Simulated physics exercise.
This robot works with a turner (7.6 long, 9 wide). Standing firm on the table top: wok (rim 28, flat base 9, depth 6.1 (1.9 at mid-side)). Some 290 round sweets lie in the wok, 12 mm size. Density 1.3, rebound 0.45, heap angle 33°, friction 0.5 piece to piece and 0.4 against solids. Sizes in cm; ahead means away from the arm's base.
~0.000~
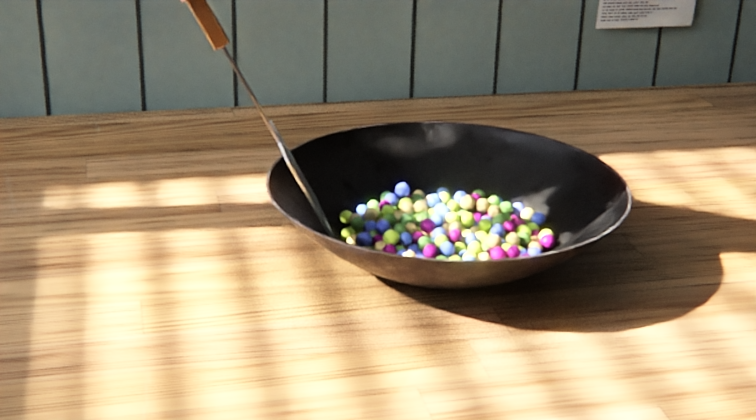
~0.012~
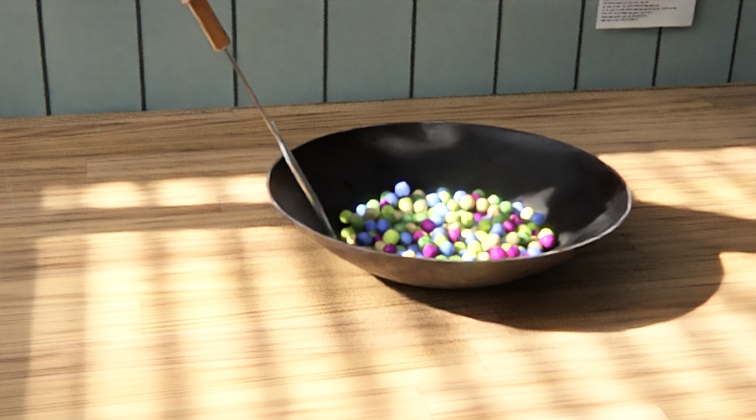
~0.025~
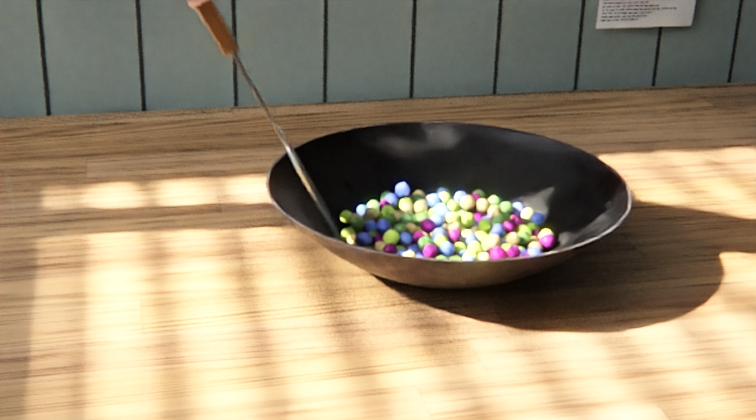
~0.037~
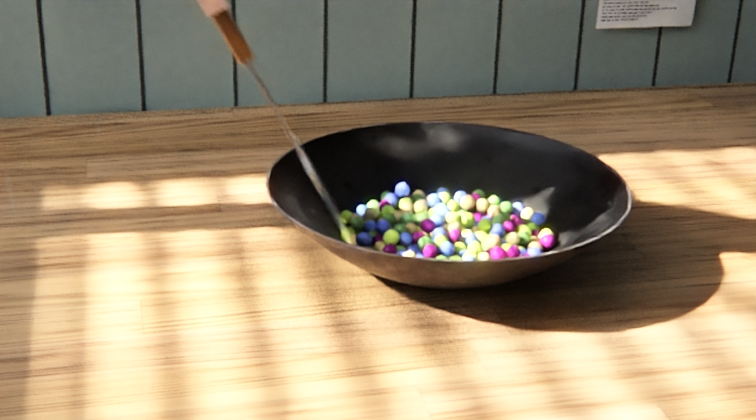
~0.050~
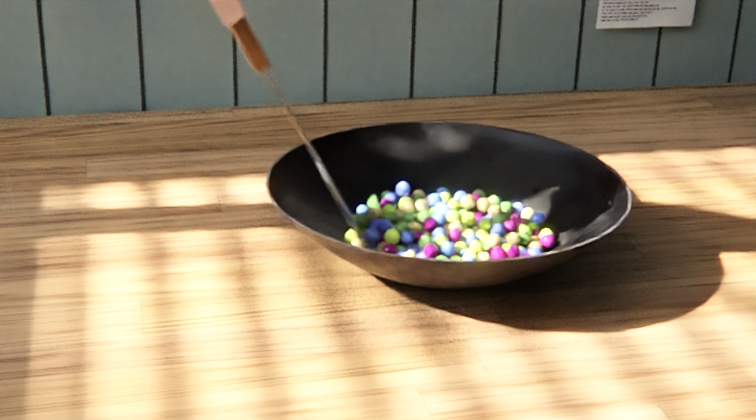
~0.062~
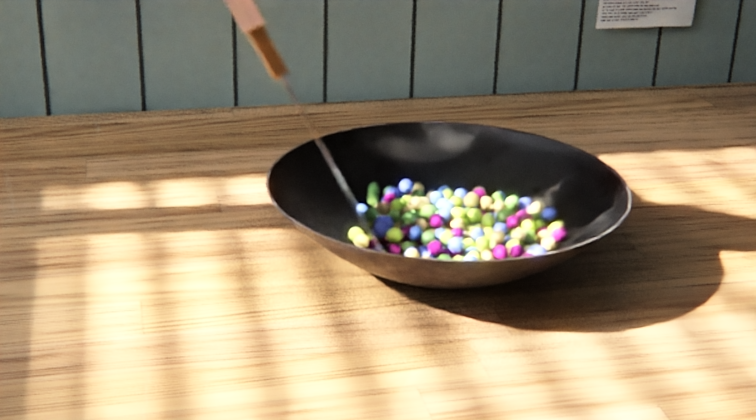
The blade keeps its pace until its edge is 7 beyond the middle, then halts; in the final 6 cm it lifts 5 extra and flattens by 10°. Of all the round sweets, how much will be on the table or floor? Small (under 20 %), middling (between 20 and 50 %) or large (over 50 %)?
A small share, under 20 %, ends on the table or floor.
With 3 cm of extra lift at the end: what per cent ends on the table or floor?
About 25 per cent.
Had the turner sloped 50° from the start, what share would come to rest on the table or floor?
In that case some 15 per cent.
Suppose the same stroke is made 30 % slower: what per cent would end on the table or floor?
In that case some 5 per cent.
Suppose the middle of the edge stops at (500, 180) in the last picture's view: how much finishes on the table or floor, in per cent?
Some 5 per cent.
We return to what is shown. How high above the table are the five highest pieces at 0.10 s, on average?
About 5 cm.
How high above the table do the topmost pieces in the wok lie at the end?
About 6.0 cm.
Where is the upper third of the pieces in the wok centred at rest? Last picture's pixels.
Around (542, 211).
After 0.10 s, sloping 62°, highest piece 5 above the table; 290 in the wok.
After 0.15 s, sloping 59°, highest piece 7 above the table; 290 in the wok.
After 0.37 s, sloping 52°, highest piece 10 above the table; 250 in the wok, 20 on the table or floor, 20 on the blade or in flight.
After 1.42 s, sloping 52°, highest piece 7 above the table; 248 in the wok, 42 on the table or floor.
At rest, 248 in the wok, 42 on the table or floor. That is 14 % on the table or floor.
